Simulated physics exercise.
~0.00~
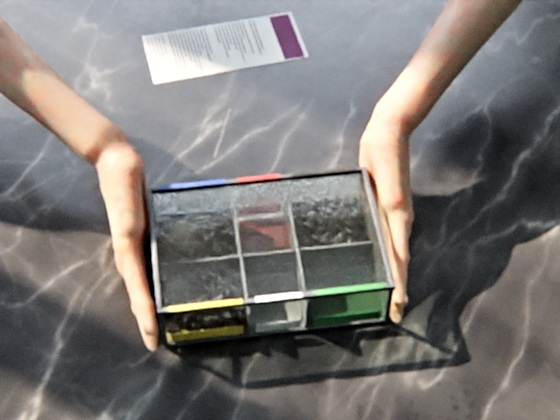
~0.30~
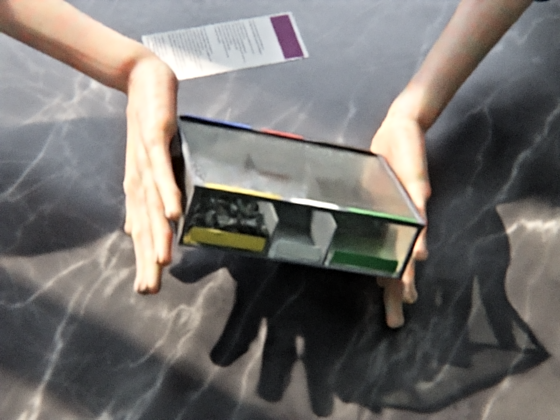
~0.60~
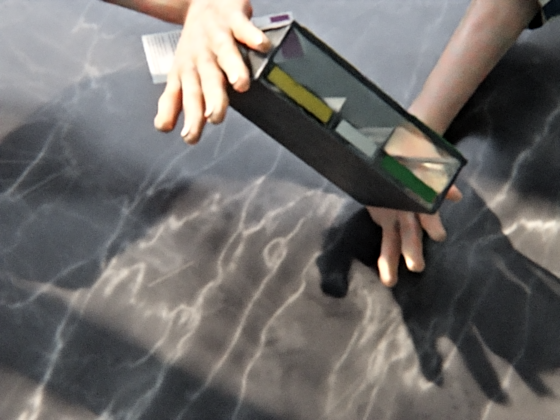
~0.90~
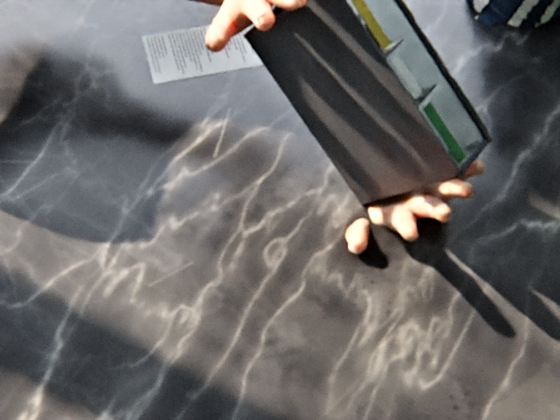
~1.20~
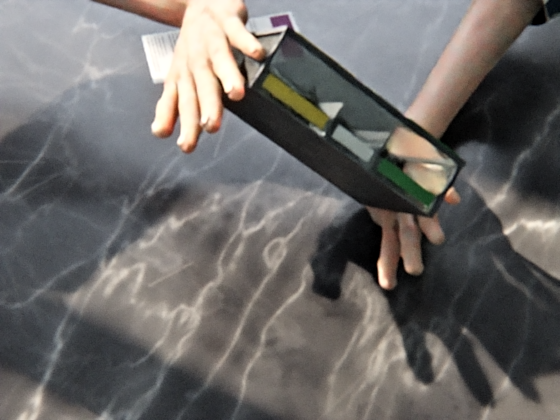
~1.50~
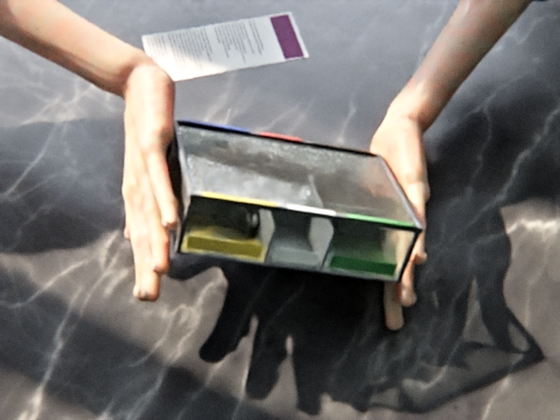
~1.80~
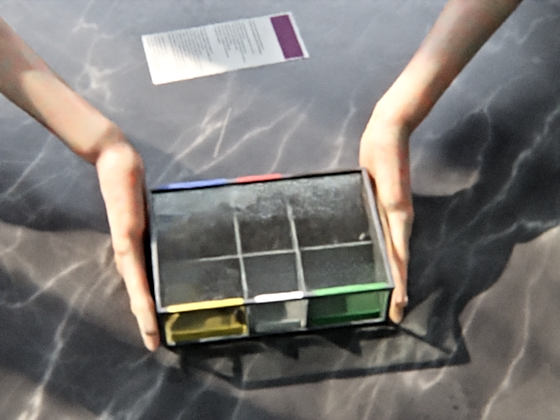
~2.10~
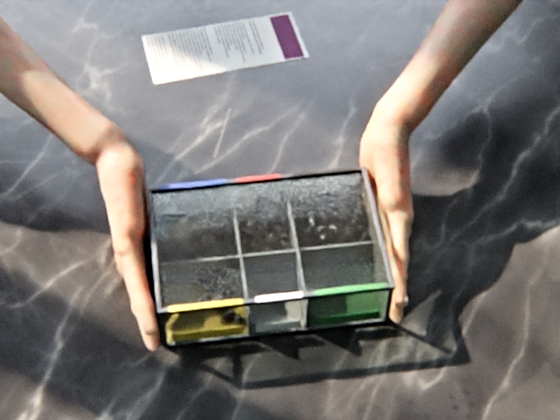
On a dark marbled surface crossed by light veins and shadows, with a printed card lying near the top, two hands hold a clear-lidded sorting box by its sides. The hands lift it and tip it, showing its front edge marked in yellow and green. They carry it up and to the right, turning it further until it stands on its side with its dark underside in view. Then they bring it back down and to the left, easing it level again. It ends flat where it began, still held, with dark pieces scattered unevenly among its compartments.
